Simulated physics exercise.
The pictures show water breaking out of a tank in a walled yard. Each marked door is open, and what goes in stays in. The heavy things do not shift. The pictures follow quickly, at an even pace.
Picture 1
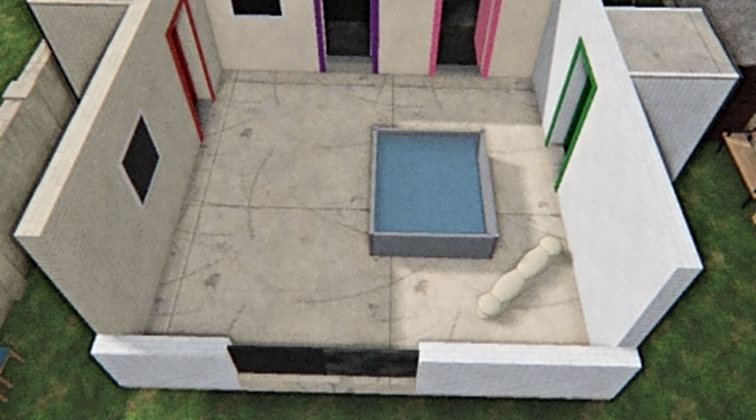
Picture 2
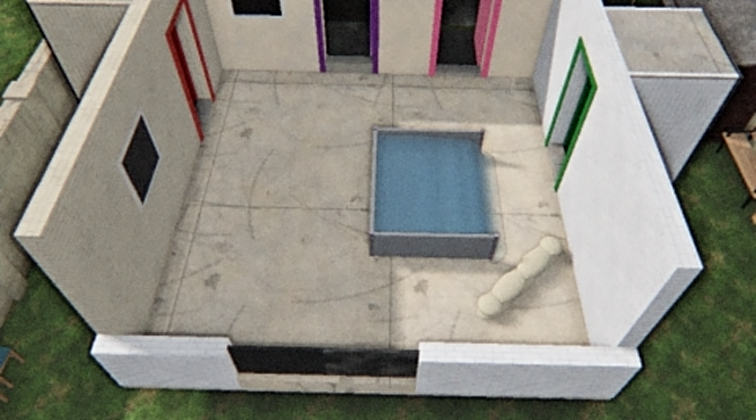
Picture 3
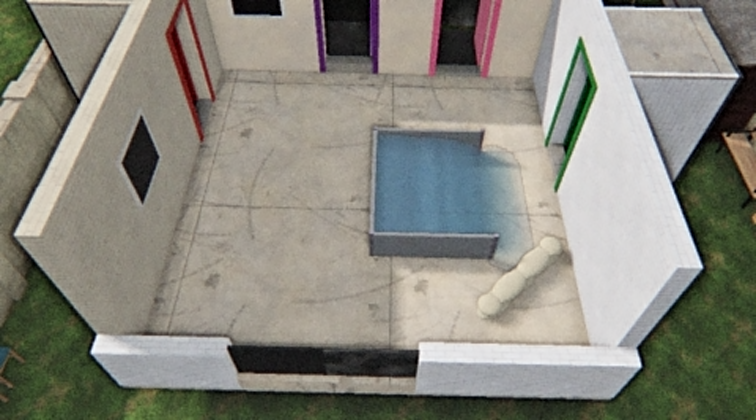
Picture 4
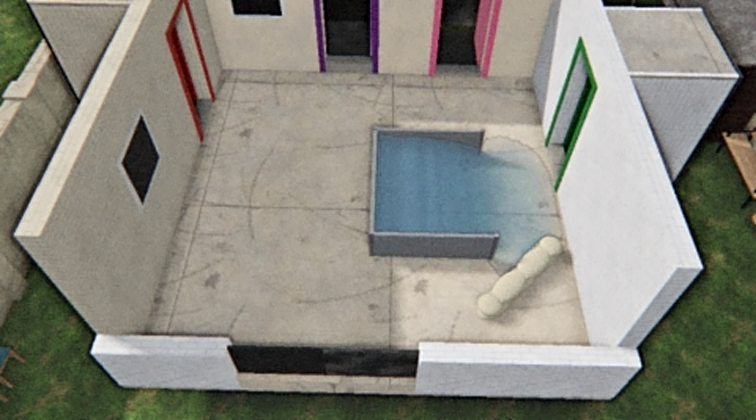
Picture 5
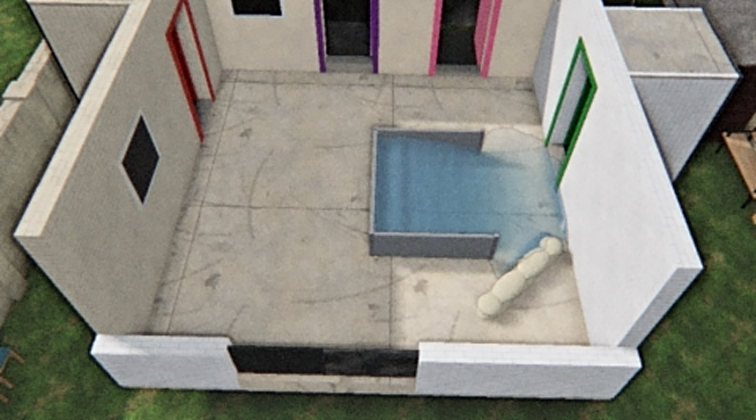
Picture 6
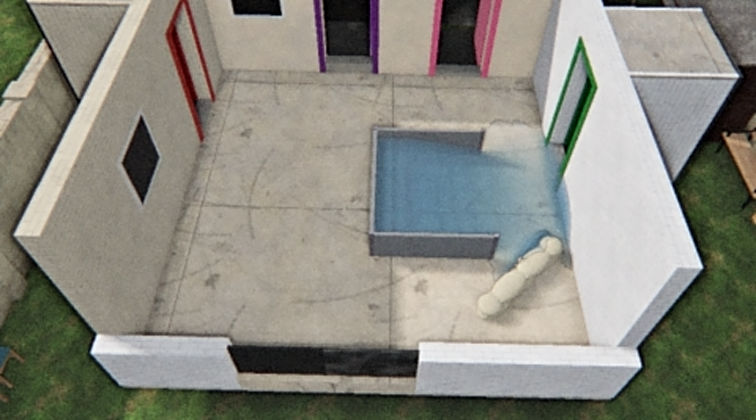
At the start, still blue water fills an open grey tank in a walled yard, with a pale, lumpy barrier lying nearby. The tank's right side opens and water pours out across the floor, then spreads right to the white wall by the green-framed doorway and along the barrier's upper end.
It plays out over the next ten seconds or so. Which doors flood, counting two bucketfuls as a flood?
In the end: The pink door floods; the red door holds within the limit; the purple door holds within the limit; the green door floods.
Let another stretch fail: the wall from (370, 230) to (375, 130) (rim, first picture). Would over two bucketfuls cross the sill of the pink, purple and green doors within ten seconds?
Pink door holds, purple door stays under, green door is under.
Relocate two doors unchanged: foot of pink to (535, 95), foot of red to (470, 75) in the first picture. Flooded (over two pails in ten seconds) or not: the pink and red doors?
One by one: Pink door lets more in, red door passes that mark.
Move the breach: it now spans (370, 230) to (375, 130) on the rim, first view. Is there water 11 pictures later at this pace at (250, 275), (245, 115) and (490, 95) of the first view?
In turn: Wet, awash, no water.
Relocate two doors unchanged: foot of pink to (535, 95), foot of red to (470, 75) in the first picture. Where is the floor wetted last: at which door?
It is the purple-painted one.
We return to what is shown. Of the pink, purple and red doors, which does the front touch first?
The door marked pink.
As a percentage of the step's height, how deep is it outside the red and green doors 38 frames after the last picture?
About 60 and 70 per cent.
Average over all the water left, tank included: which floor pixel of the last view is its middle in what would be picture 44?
Close to (422, 181).
A moment on, water covers 15 % of the floor; the pink door not reached, the red door not reached, the purple door not reached, the green door over two buckets in.
Next, water covers 25 % of the floor; the pink door not reached, the red door not reached, the purple door not reached, the green door far over two buckets in.
Then, water covers 40 % of the floor; the pink door under two buckets in, the red door not reached, the purple door wet at the sill, nothing in, the green door far over two buckets in.
Later, water covers 75 % of the floor; the pink door over two buckets in, the red door wet at the sill, nothing in, the purple door wet at the sill, nothing in, the green door far over two buckets in.
In the end, water covers 95 % of the floor; the pink door over two buckets in, the red door wet at the sill, nothing in, the purple door wet at the sill, nothing in, the green door far over two buckets in.
